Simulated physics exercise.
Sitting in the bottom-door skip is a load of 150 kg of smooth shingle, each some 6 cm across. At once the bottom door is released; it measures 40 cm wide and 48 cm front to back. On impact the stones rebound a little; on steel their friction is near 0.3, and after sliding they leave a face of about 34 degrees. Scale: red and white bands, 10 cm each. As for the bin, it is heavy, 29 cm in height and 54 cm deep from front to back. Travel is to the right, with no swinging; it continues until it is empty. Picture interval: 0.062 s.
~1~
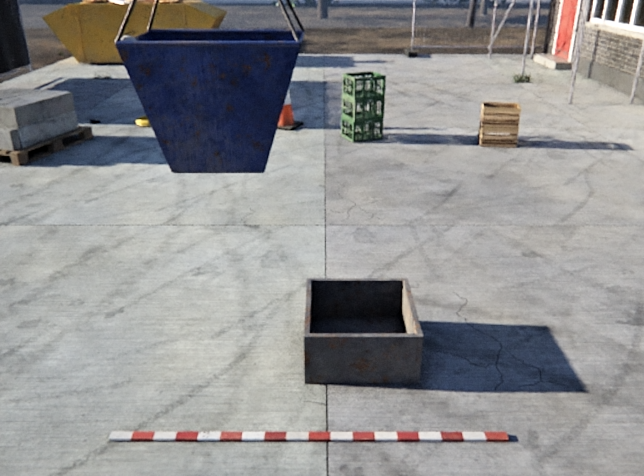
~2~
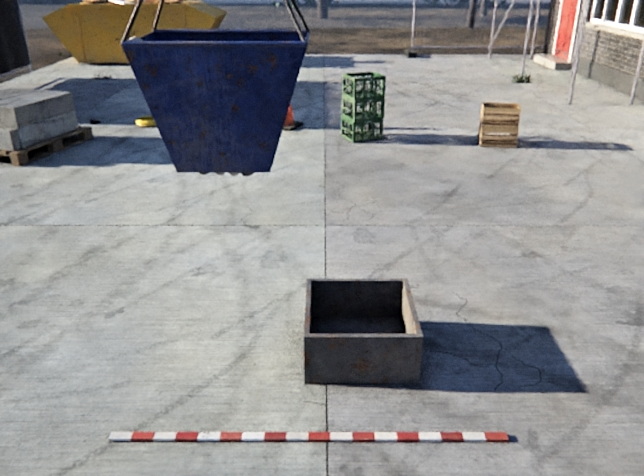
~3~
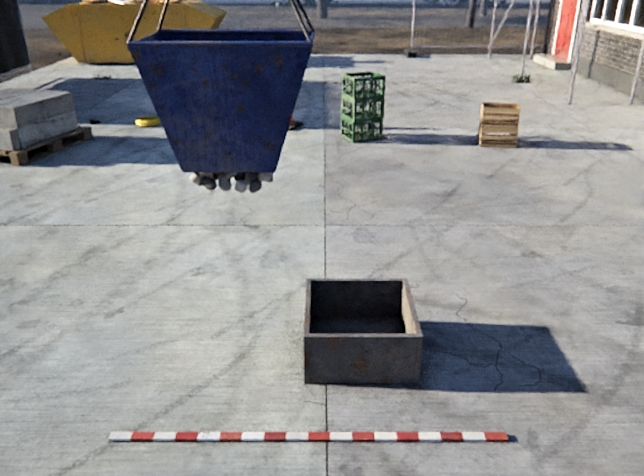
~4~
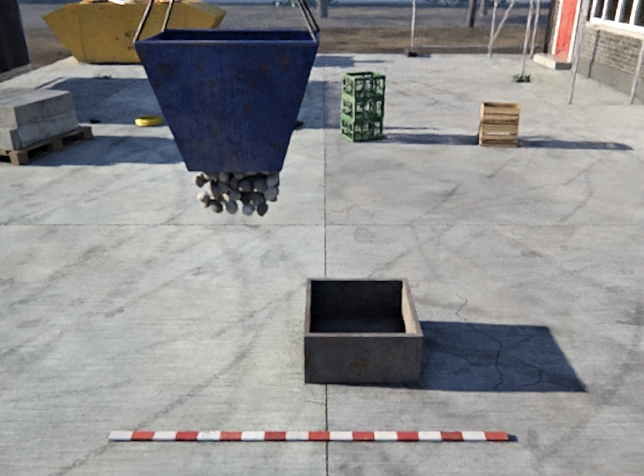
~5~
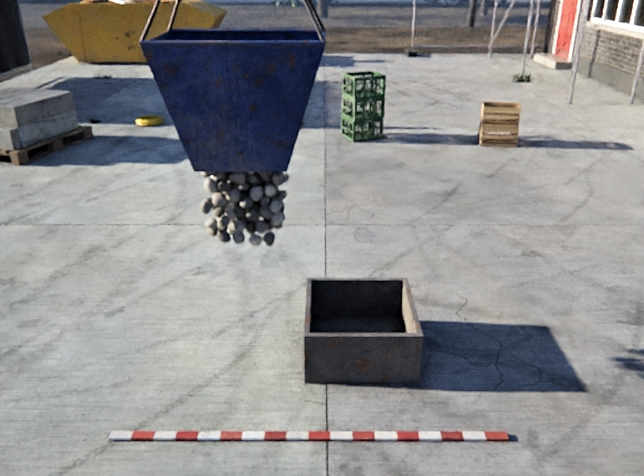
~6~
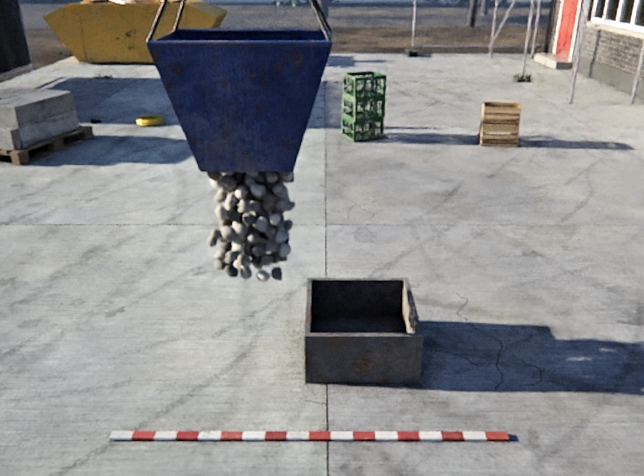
Blue skip drifting slowly right above a concrete yard, releasing rounded grey stones from its base in a lengthening stream.
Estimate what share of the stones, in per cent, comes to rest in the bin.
Roughly 6 per cent comes to rest in the bin.
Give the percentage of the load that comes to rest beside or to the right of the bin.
Roughly 5 percent.
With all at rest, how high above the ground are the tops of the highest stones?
18 cm.
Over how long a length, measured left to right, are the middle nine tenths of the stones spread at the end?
About 130 cm.
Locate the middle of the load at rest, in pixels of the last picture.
Pixel position of the middle approx (259, 343).
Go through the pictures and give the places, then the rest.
In the first picture, the outlet is at (217, 161); nothing has dropped yet.
In the second picture, the outlet is at (223, 161); 3 % is out.
In the third picture, the outlet is at (228, 161); 12 % is out, the lowest stones still above the rim at (232, 174), 103 cm up.
In the fourth picture, the outlet is at (234, 161); 25 % is out, the lowest stones still above the rim at (234, 197), 91 cm up.
In the fifth picture, the outlet is at (240, 161); 40 % is out, the lowest stones still above the rim at (241, 226), 75 cm up.
In the sixth picture, the outlet is at (246, 161); 56 % is out, the lowest stones still above the rim at (249, 261), 56 cm up.
Then, 0.4 s after the last picture, 0 % in the bottom-door skip, 95 % falling or lying left of the bin, 4 % falling or lying in the bin, 1 % falling or lying beside or right of the bin; the stones farthest right are at (347, 314).
Then, 0.8 s after the last picture, 0 % in the bottom-door skip, 88 % falling or lying left of the bin, 6 % falling or lying in the bin, 6 % falling or lying beside or right of the bin; the stones farthest right are at (402, 331).
Then, 1.4 s after the last picture, 0 % in the bottom-door skip, 87 % falling or lying left of the bin, 6 % falling or lying in the bin, 7 % falling or lying beside or right of the bin; the stones farthest right are at (407, 323).
Then, 2.3 s after the last picture, 0 % in the bottom-door skip, 87 % falling or lying left of the bin, 6 % falling or lying in the bin, 7 % falling or lying beside or right of the bin; the stones farthest right are at (407, 323).
Then, 4.2 s after the last picture, 0 % in the bottom-door skip, 87 % left of the bin, 6 % in the bin, 7 % beside or right of the bin; the stones farthest right are at (407, 323).
